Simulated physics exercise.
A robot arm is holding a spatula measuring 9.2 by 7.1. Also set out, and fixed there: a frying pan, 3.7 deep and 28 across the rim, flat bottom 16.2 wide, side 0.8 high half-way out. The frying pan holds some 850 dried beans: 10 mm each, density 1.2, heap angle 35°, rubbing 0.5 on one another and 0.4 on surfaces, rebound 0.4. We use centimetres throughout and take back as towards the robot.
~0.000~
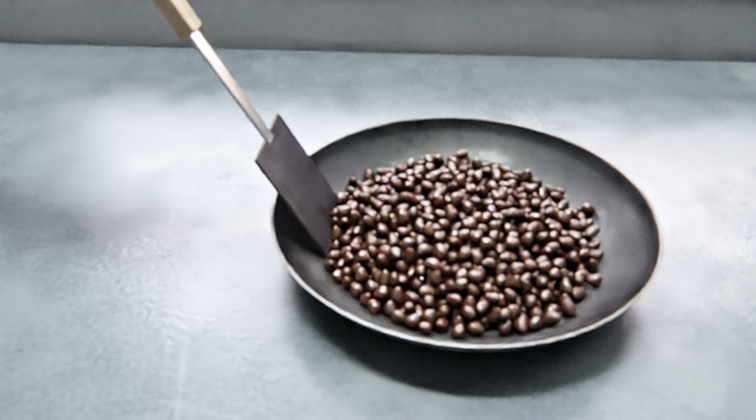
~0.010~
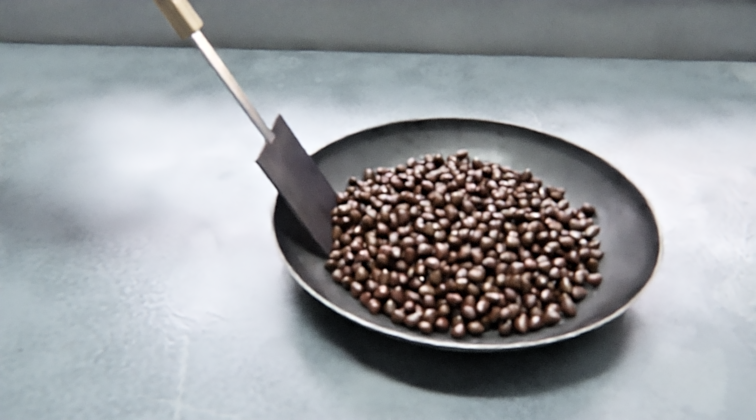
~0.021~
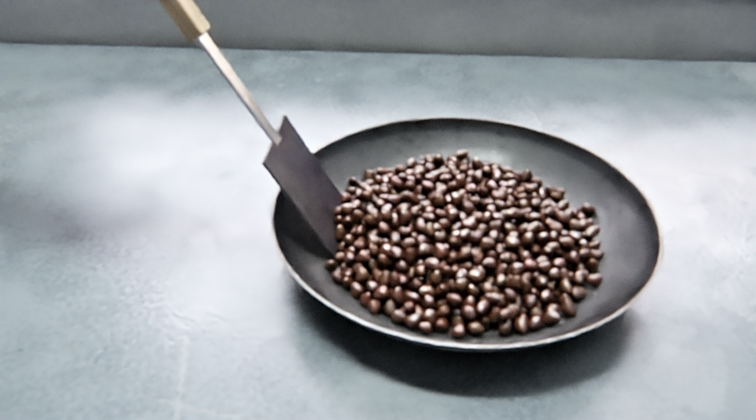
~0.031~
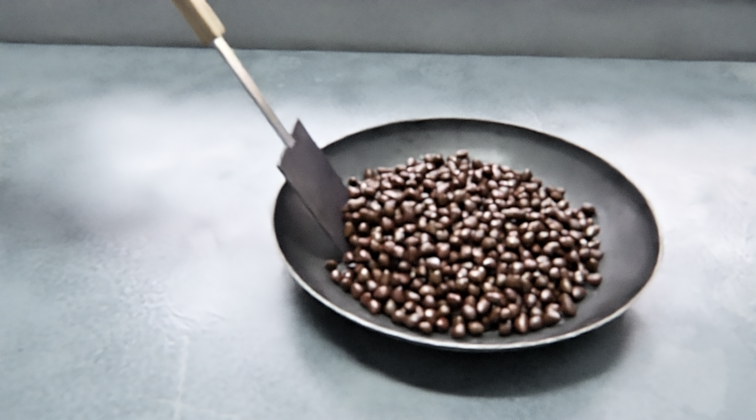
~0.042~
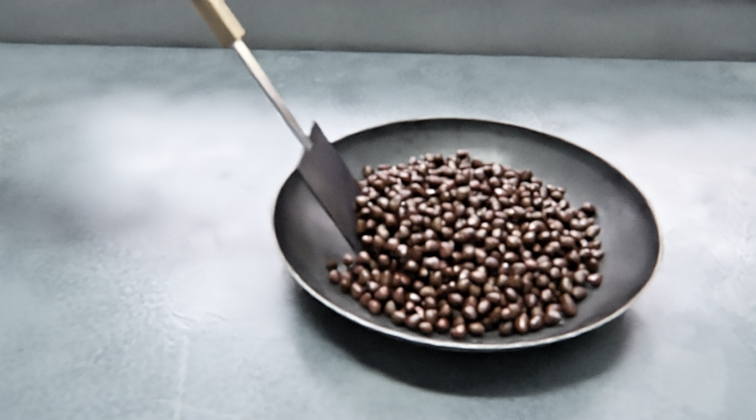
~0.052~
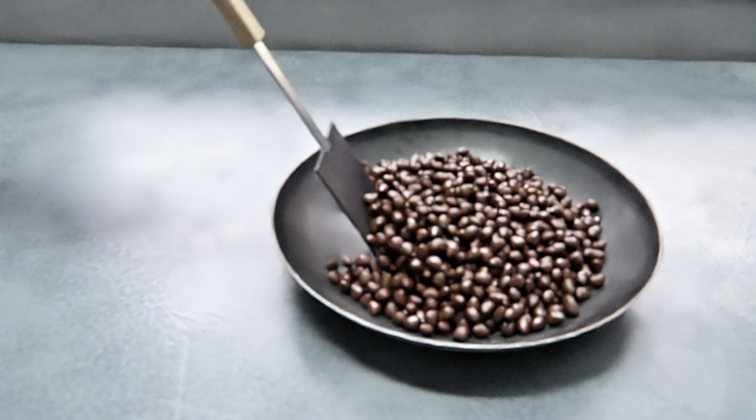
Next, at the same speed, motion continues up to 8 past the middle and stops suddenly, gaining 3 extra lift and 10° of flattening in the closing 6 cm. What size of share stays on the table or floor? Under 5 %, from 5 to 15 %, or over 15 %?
Over 15 %.
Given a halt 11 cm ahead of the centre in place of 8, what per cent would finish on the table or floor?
Then roughly 30 percent would finish on the table or floor.
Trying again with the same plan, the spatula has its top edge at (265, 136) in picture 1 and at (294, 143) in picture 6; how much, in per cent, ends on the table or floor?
Off the vessel, on the table or floor: Some 5 percent.
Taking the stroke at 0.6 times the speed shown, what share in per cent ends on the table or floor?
The share would be near 10 in a hundred.
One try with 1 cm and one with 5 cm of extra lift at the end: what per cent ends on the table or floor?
Close to 20 and 20 percent respectively.
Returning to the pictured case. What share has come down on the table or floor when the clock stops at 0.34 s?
20 %.
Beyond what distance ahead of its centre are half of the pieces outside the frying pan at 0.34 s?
I reckon roughly 24 centimetres.
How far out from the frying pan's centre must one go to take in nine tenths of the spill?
Some 45 cm.
By 0.09 s, sloping 61°, highest piece 8 above the table; 846 in the frying pan.
By 0.12 s, sloping 59°, highest piece 10 above the table; 842 in the frying pan, 4 on the blade or in flight.
By 0.34 s, sloping 51°, highest piece 7 above the table; 674 in the frying pan, 166 on the table or floor, 6 on the blade or in flight.
By 1.39 s, sloping 51°, highest piece 4 above the table; 674 in the frying pan, 172 on the table or floor.
Final count, 674 in the frying pan, 172 on the table or floor. That is 20 % on the table or floor.
